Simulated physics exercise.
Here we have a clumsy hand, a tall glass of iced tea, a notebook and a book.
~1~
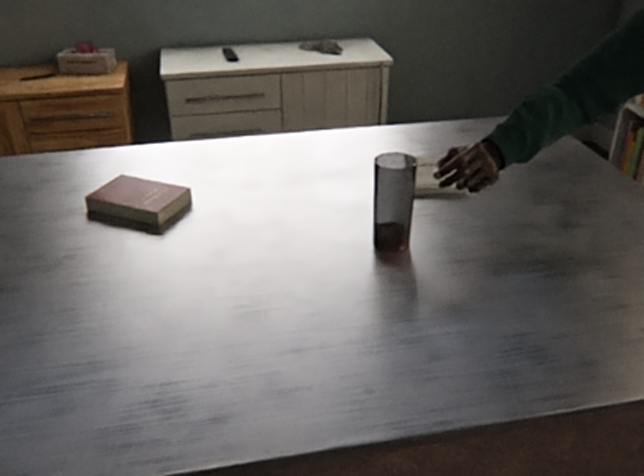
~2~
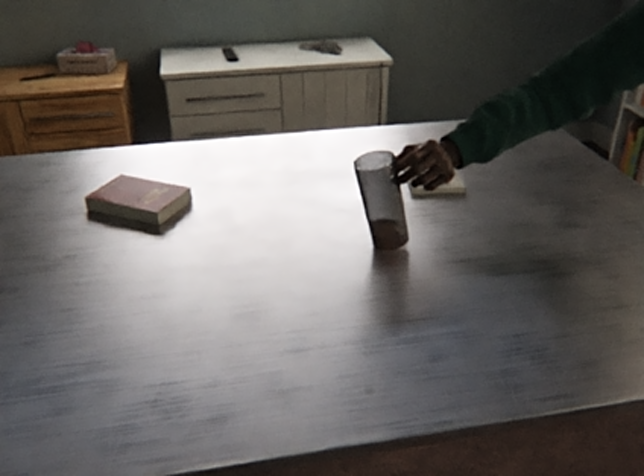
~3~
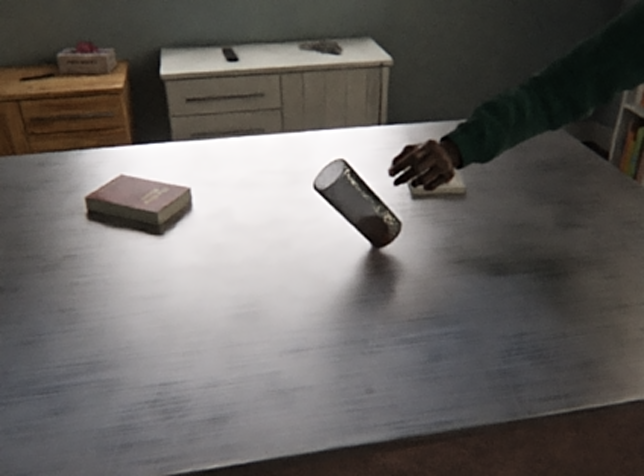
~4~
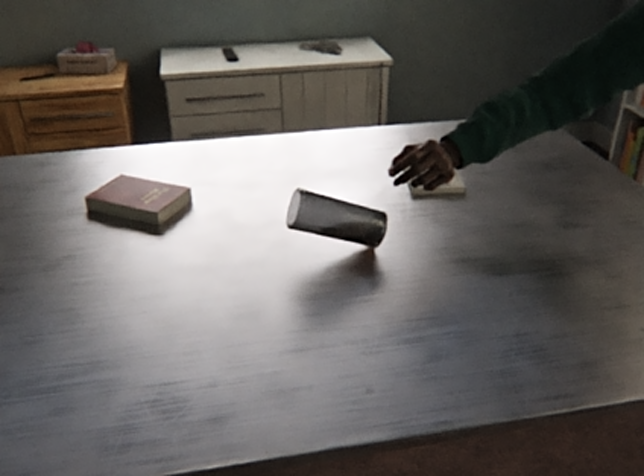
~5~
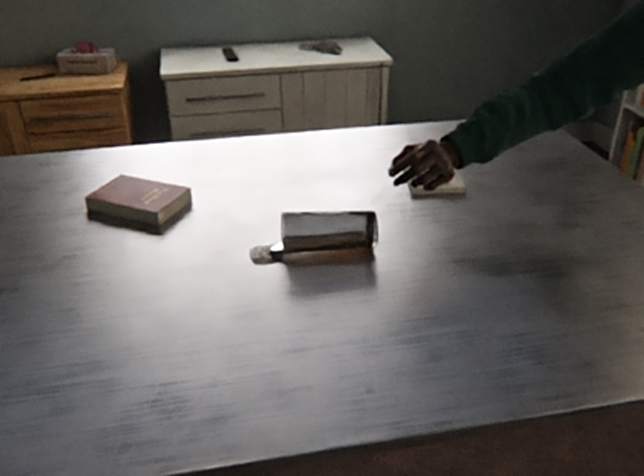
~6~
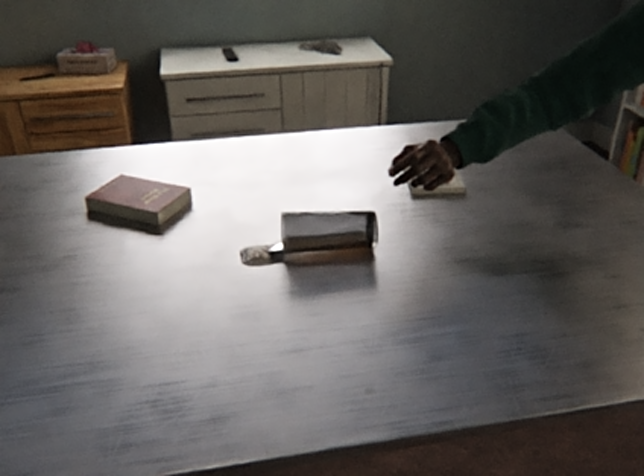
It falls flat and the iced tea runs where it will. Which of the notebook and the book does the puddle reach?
The notebook escapes; the book escapes.
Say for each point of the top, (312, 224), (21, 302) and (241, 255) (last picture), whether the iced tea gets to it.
One: Not reached. Two: Dry. Three: Reached.
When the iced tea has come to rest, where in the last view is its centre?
Around (184, 262).
Soon after, the puddle covers about as much as a saucer; the notebook is dry; the book is dry.
In the end, the puddle covers about as much as a saucer; the notebook is dry; the book is dry.
